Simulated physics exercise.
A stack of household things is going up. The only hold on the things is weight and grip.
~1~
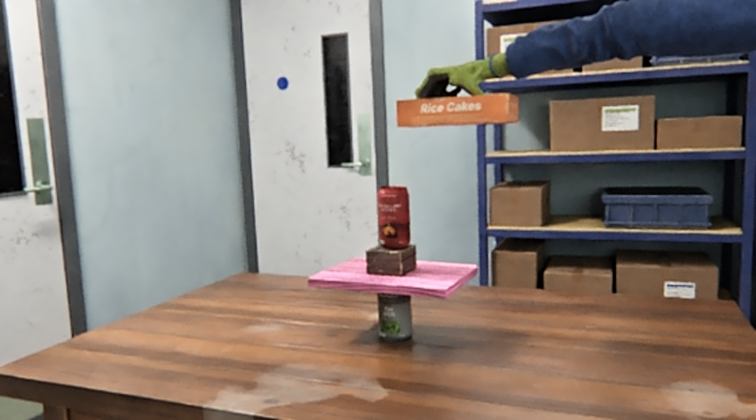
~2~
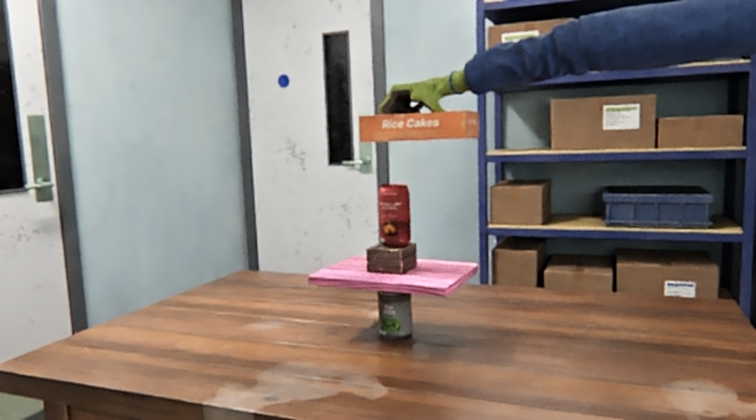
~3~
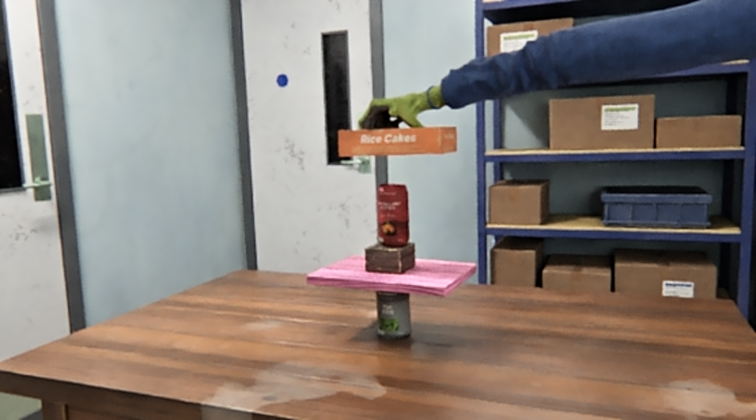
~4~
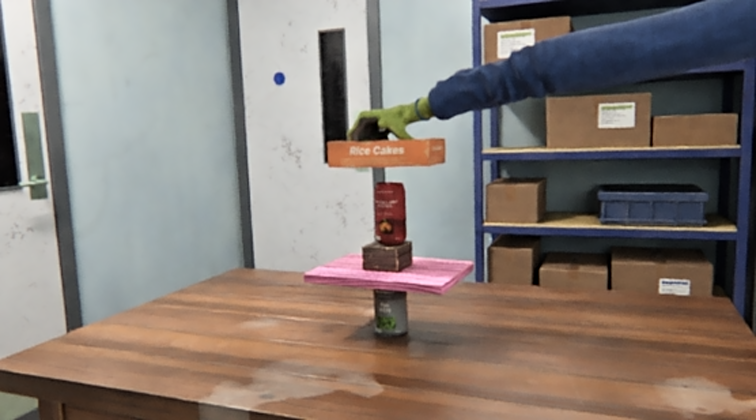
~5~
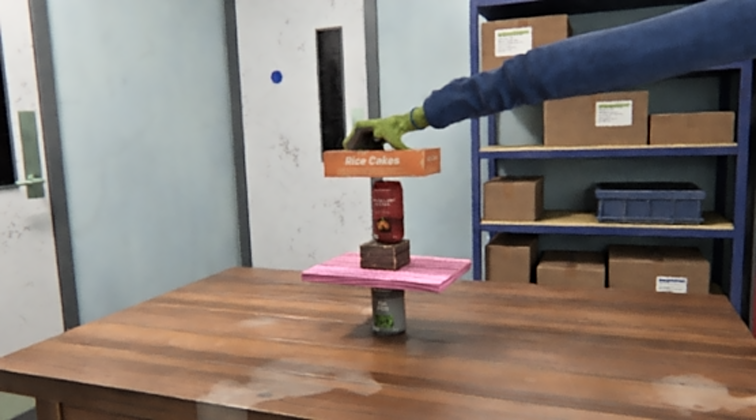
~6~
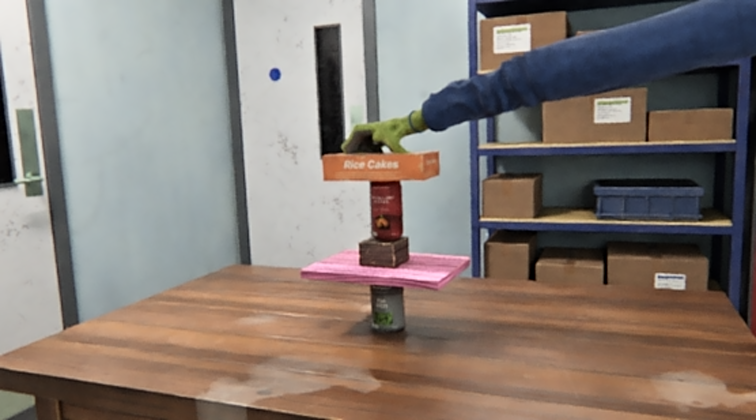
Gloved hand carrying an orange rice cakes packet leftward and down, then setting it on a red can atop a stack.
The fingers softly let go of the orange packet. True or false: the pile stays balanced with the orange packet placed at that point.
True.
Then, 0.40 s past the last view, nothing moves.
Then, 1.00 s past the last view, orange packet resting near (382, 166).
Finally, all 5 still in place. Final places as the last picture's camera would see them, orange packet near (382, 166). The pile stays up.
